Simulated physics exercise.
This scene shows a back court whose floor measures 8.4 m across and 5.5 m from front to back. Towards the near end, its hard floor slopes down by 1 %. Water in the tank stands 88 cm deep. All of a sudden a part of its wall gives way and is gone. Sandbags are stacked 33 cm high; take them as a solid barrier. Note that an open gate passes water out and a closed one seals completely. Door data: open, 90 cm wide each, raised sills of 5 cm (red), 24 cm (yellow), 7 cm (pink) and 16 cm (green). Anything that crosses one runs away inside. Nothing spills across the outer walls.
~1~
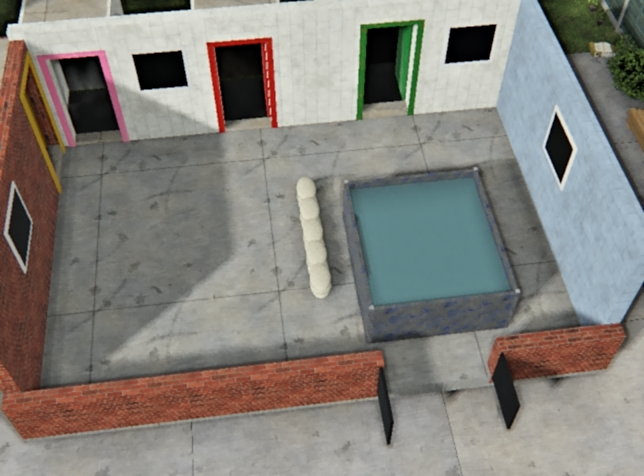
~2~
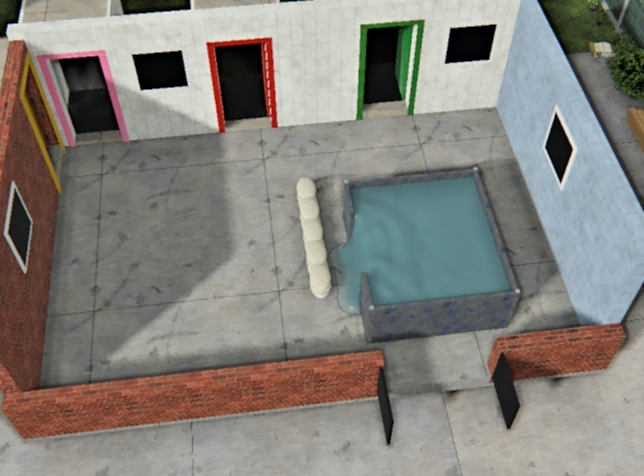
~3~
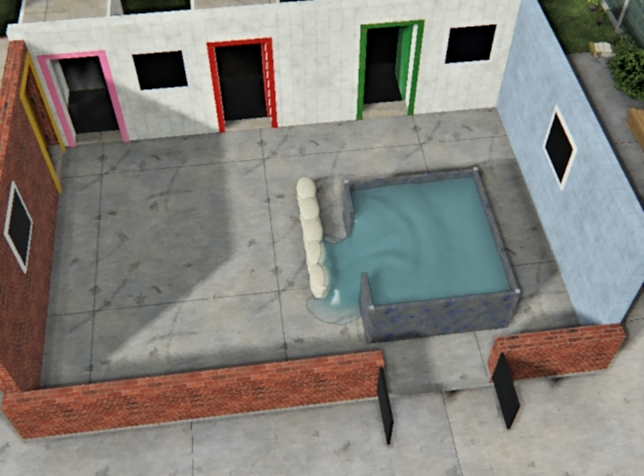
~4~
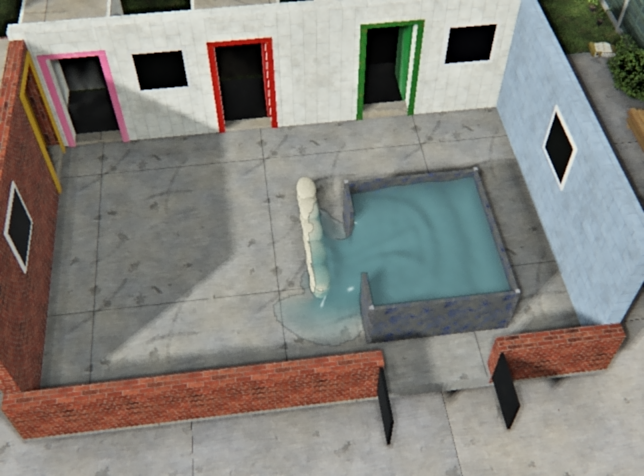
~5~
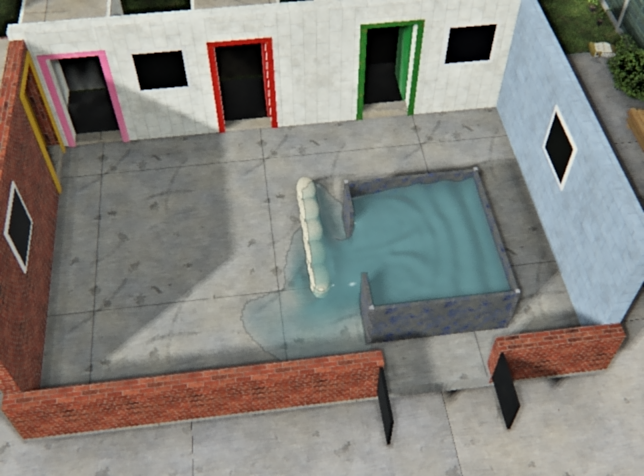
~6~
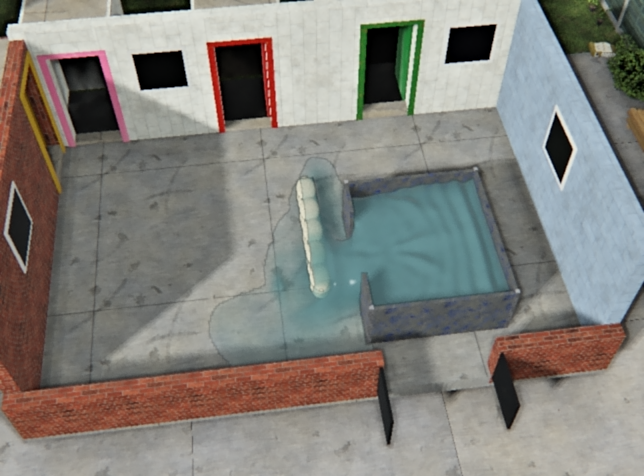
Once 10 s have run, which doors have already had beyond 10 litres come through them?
At the red door the limit will be outstripped, at the yellow door the limit will not be outstripped, at the pink door the limit will be outstripped, at the green door the limit will not be outstripped.
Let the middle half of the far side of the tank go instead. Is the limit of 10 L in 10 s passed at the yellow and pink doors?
Here's how it goes: Yellow falls short, pink exceeds it.
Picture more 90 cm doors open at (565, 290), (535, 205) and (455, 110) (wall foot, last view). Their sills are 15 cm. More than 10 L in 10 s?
Less, less, less.
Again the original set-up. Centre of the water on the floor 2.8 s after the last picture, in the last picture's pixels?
Pixel position near (317, 271).
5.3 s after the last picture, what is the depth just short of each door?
Depths in cm: Red 5, yellow 15, pink 16, green 10.
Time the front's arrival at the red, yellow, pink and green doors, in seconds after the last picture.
Red 1.1 s, yellow 2.4 s, pink 2.6 s, green 0.7 s.
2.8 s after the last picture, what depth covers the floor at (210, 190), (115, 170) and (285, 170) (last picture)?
Spot by spot: Some 1, 2, then 1 cm.
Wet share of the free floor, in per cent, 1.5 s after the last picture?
About 65 per cent.
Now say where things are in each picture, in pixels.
In the first frame, the tank at (426, 238) is whole and still, 88 cm deep.
In the second frame, water pours out at (358, 267) and has run 0.7 m, to (352, 310); typically 9 cm deep outside, 88 cm at the tank's back.
In the third frame, the front is at (325, 238), 1.0 m from the gap at (358, 267); 0.8 m2 of floor is under water; 88 cm left at the back of the tank.
In the fourth frame, water pours out at (358, 267) and has run 1.5 m, to (320, 212); typically 12 cm deep outside, 87 cm at the tank's back.
In the fifth frame, the front is at (316, 187), 2.1 m from the gap at (358, 267); 3.6 m2 of floor is under water; 80 cm left at the back of the tank.
In the sixth frame, water pours out at (358, 266) and has run 2.7 m, to (315, 162); typically 5 cm deep outside, 75 cm at the tank's back.
Then, 0.7 s after the last picture water covers 35 % of the floor and is deepest (66 cm) near (336, 281); red door not reached, yellow door not reached, pink door not reached, green door not reached.
Then, 1.5 s after the last picture water covers 65 % of the floor and is deepest (51 cm) near (336, 281); red door 5 cm at the sill, 0 L in, yellow door not reached, pink door not reached, green door 15 cm at the sill, 0 L in.
Then, 2.8 s after the last picture water covers 75 % of the floor and is deepest (44 cm) near (336, 281); red door 6 cm at the sill, 1 L in, yellow door 7 cm at the sill, 0 L in, pink door 5 cm at the sill, 0 L in, green door 12 cm at the sill, 0 L in.
Then, 5.3 s after the last picture water covers 90 % of the floor and is deepest (30 cm) near (336, 281); red door 5 cm at the sill, 4 L in, yellow door 15 cm at the sill, 0 L in, pink door 16 cm at the sill, 73 L in, green door 10 cm at the sill, 1 L in.
Then, 9.3 s after the last picture water covers 95 % of the floor and is deepest (19 cm) near (336, 281); red door 9 cm at the sill, 41 L in, yellow door 10 cm at the sill, 0 L in, pink door 9 cm at the sill, 146 L in, green door 10 cm at the sill, 1 L in.
